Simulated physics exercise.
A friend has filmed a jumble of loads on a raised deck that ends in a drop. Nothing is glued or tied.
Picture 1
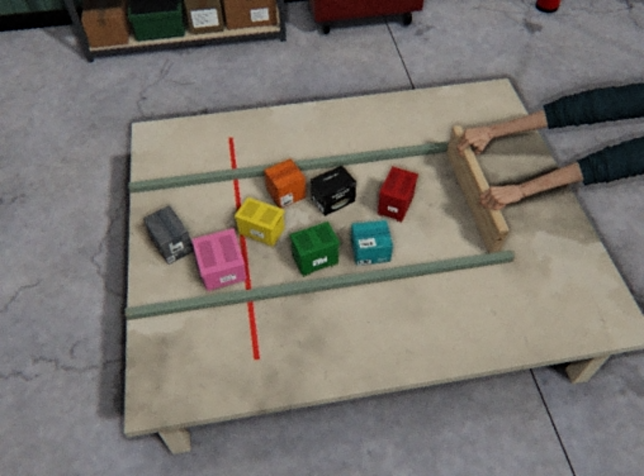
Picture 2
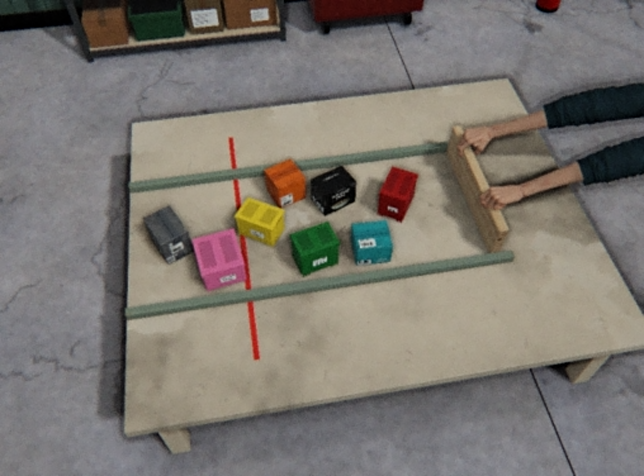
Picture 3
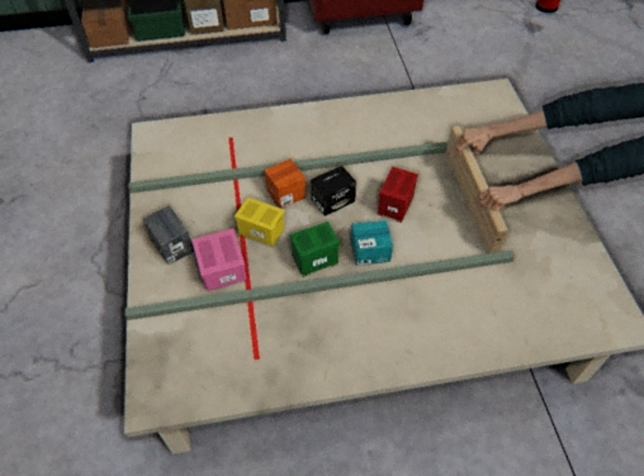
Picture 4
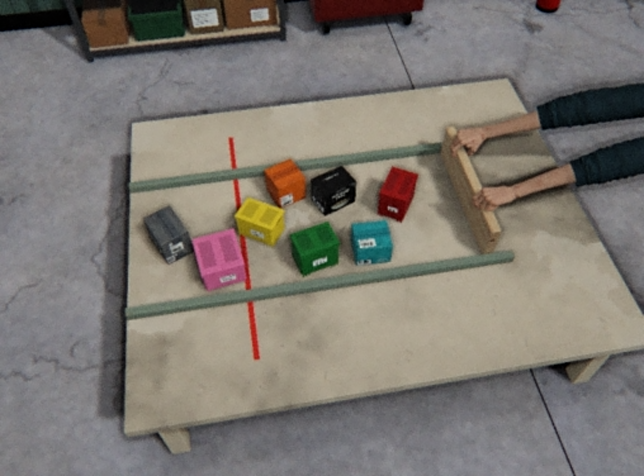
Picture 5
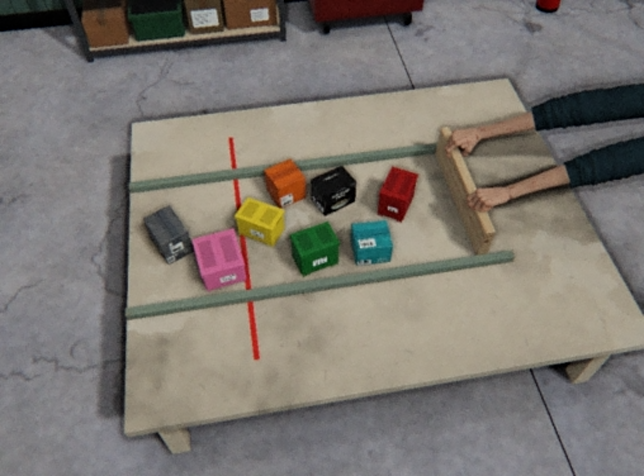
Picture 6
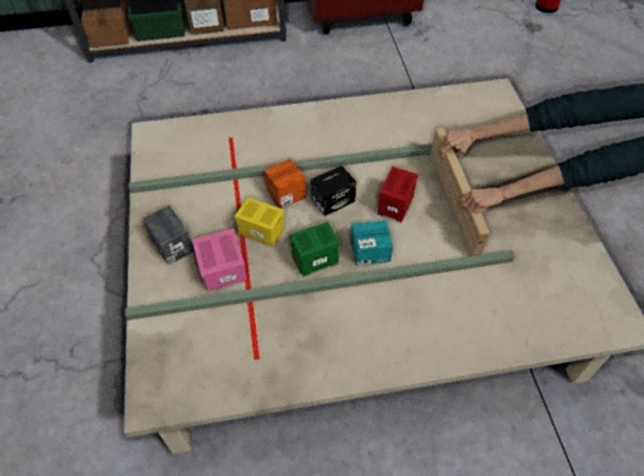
At the start, eight coloured boxes sit between two green rails on a wooden platform crossed by a red line, while two hands hold a plank at the right. The plank stays still at first, then the hands slide it slightly left, and the boxes remain unmoved.
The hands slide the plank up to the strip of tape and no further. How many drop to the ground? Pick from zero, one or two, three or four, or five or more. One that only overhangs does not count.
Here the number that fall off is zero.
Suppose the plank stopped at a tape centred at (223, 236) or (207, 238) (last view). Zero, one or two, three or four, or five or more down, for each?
Taking them in turn, just one or two; either one or two.
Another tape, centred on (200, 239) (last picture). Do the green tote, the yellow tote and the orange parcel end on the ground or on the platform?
The green tote survives, the yellow tote remains up, the orange parcel stays on.
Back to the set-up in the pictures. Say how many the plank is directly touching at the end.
The number is 3.
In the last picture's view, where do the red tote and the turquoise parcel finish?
Near (227, 225) and (227, 265).
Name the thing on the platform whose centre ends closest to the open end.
That is the pink tote.
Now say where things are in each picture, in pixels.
Grey parcel (169, 235); pink tote (220, 260); yellow tote (261, 223); plank (475, 188); tape (242, 233), in the first picture.
Pink tote (220, 260); plank (475, 188), in the second picture.
Yellow tote (261, 223); red tote (397, 195), in the third picture.
Grey parcel (169, 235); orange parcel (285, 184), in the fourth picture.
Pink tote (220, 260); black box (334, 191), in the fifth picture.
Grey parcel (169, 235); pink tote (220, 260); yellow tote (261, 223); plank (457, 190); tape (242, 233), in the sixth picture.
Early on, none off yet; grey parcel at rest near (169, 235); pink tote at rest near (220, 260); yellow tote at rest near (261, 223).
Finally, the number that fall off is zero.
